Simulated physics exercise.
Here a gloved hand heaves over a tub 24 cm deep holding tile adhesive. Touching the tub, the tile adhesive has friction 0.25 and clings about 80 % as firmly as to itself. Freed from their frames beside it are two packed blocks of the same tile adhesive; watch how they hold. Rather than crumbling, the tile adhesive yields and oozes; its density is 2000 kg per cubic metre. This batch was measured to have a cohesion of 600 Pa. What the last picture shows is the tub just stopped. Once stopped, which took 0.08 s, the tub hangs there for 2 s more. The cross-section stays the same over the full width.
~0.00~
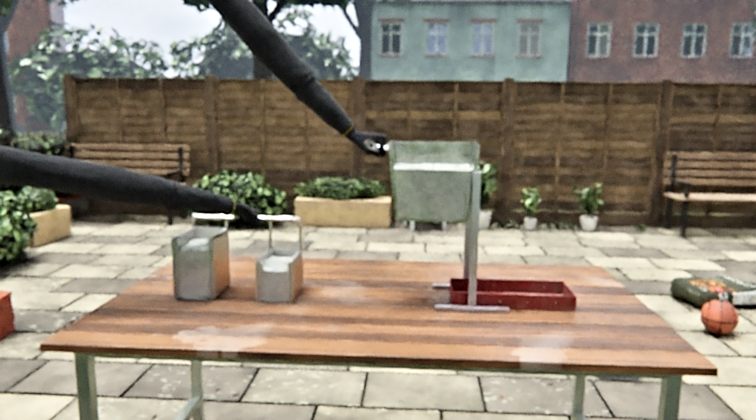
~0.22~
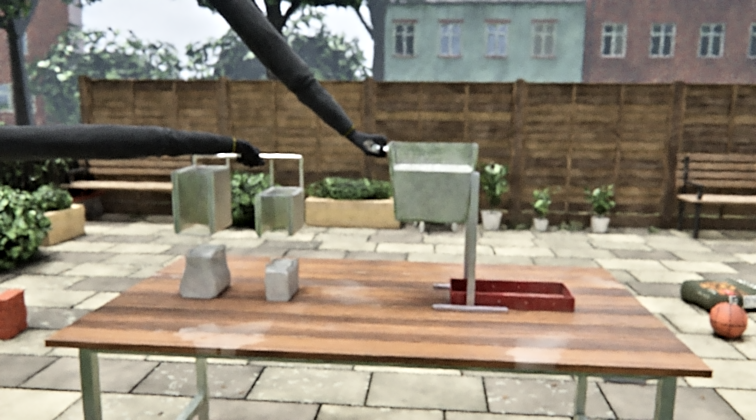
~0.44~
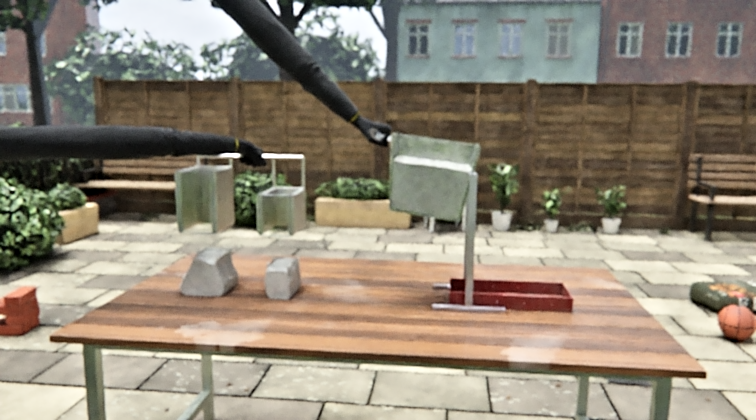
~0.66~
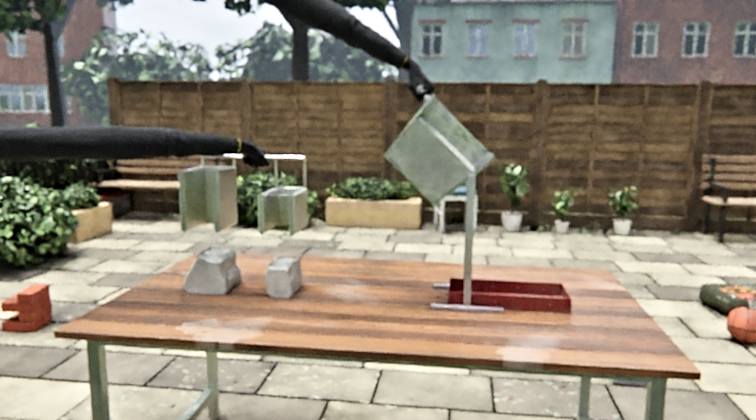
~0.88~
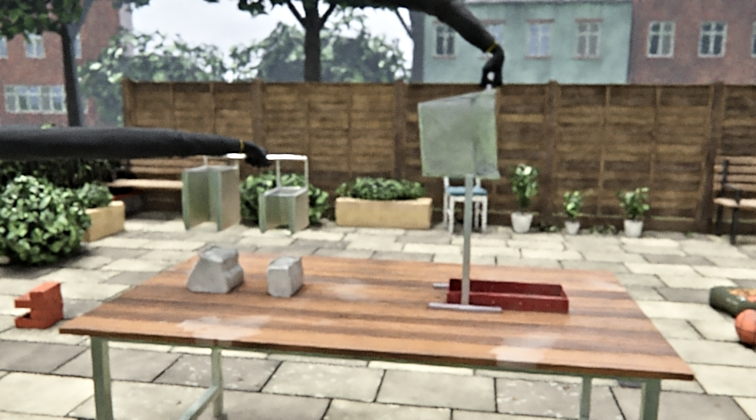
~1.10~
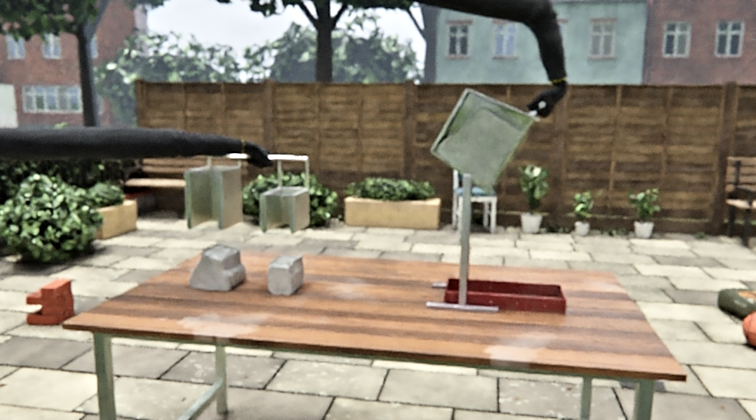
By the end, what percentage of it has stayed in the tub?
Some 0 per cent has stayed in the tub.
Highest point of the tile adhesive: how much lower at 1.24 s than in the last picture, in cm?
Roughly 13 cm.
After 1.24 s, the tub is at 119 degrees and holds 39 %.
After 1.41 s, the tub is at 119 degrees and holds 0 %.
After 1.58 s, the tub is at 119 degrees and holds 0 %.
After 1.75 s, the tub is at 119 degrees and holds 0 %.
After 3.10 s, the tub is at 119 degrees and holds 0 %.
